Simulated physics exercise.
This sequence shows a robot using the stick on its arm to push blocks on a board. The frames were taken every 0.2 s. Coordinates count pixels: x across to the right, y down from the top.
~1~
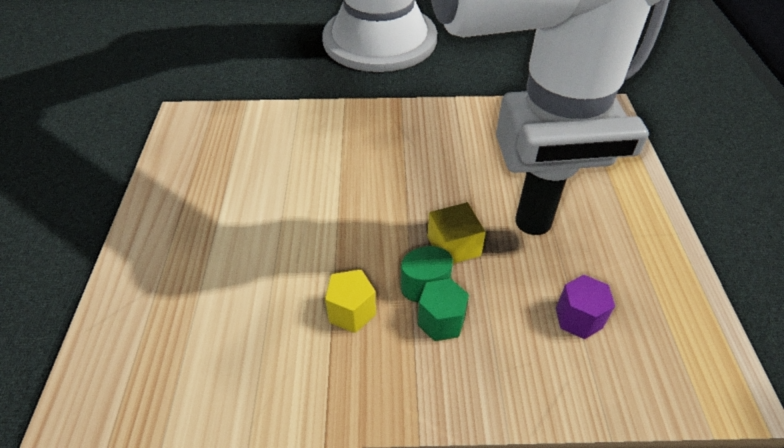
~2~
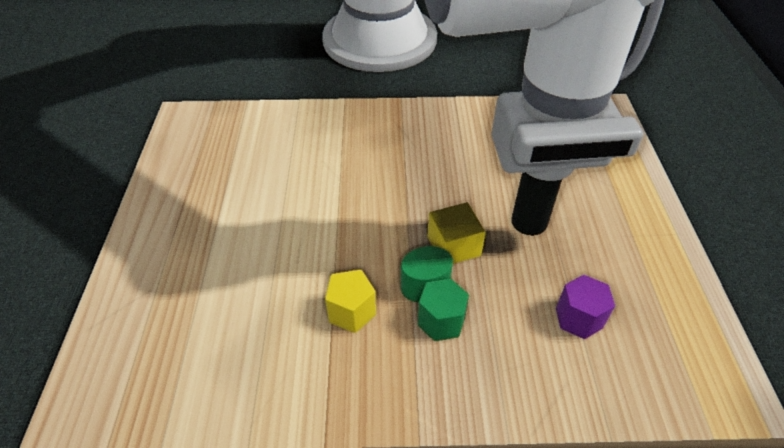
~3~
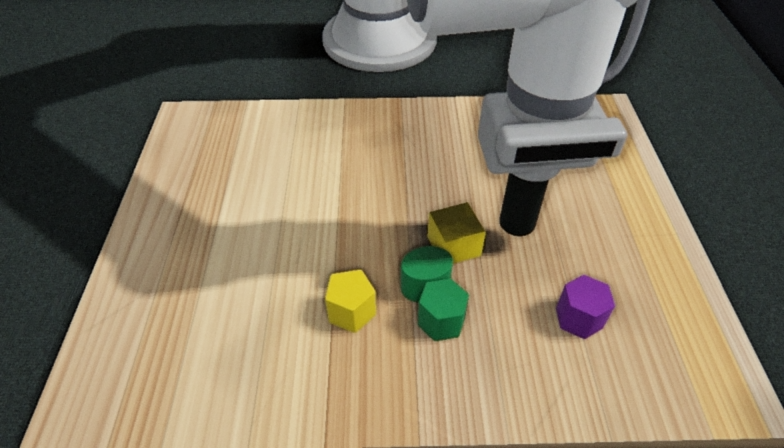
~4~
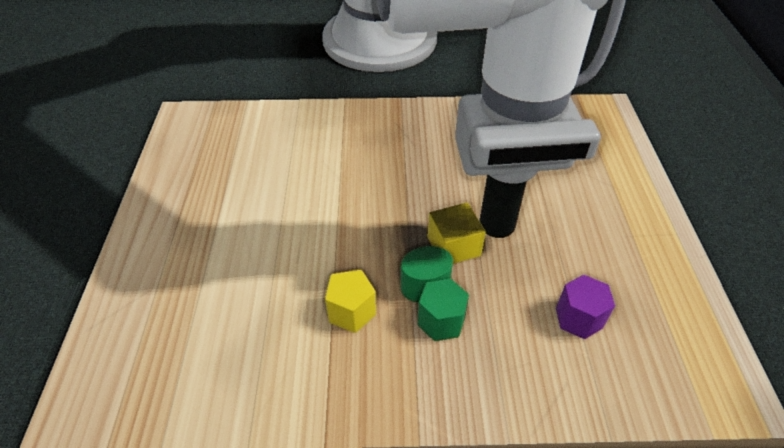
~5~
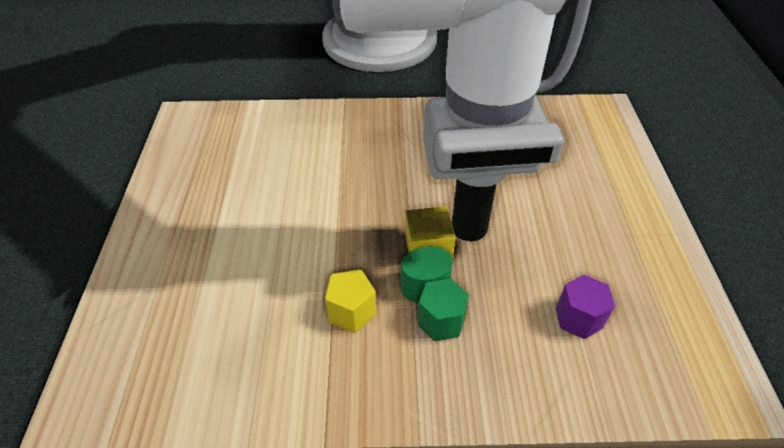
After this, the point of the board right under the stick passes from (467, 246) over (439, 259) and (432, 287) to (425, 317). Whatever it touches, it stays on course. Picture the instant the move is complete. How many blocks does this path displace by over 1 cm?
In total, three or more blocks get moved by over 1 cm.
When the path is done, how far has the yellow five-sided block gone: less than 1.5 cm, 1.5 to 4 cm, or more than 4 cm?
Displacement: Within 1.5 cm.
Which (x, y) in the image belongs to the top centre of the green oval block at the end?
I'd place it at (390, 312), taking the centre of its top.
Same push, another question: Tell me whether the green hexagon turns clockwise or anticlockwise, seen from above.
In a top view, it turns counterclockwise.
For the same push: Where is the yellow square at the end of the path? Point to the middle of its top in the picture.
About (401, 228).
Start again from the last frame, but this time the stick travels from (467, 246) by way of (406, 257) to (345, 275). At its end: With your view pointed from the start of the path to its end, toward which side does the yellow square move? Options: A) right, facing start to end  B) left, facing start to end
My pick is A.
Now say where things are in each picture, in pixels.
The first frame shows tip of the stick (533, 222), middles of tops, yellow five-sided block (349, 289), green oval block (427, 262), yellow square (457, 221), green hexagon (444, 298).
The second frame shows stick (529, 223), nothing pushed.
The third frame shows stick (517, 223), nothing pushed.
The fourth frame shows stick (497, 225), nothing pushed.
The fifth frame shows stick (469, 228), yellow five-sided block (349, 289), green oval block (427, 262), yellow square (430, 223), green hexagon (444, 298).
On the path given first. Halfway along, stick (437, 255); green oval block (417, 277), turned 15° clockwise; yellow square (401, 228), turned 25° clockwise; green hexagon (441, 312), turned 25° anticlockwise.
At the end, stick (426, 300); yellow five-sided block (344, 290); green oval block (390, 312), turned 75° clockwise; yellow square (401, 228), turned 25° clockwise; green hexagon (434, 339), turned 95° anticlockwise.
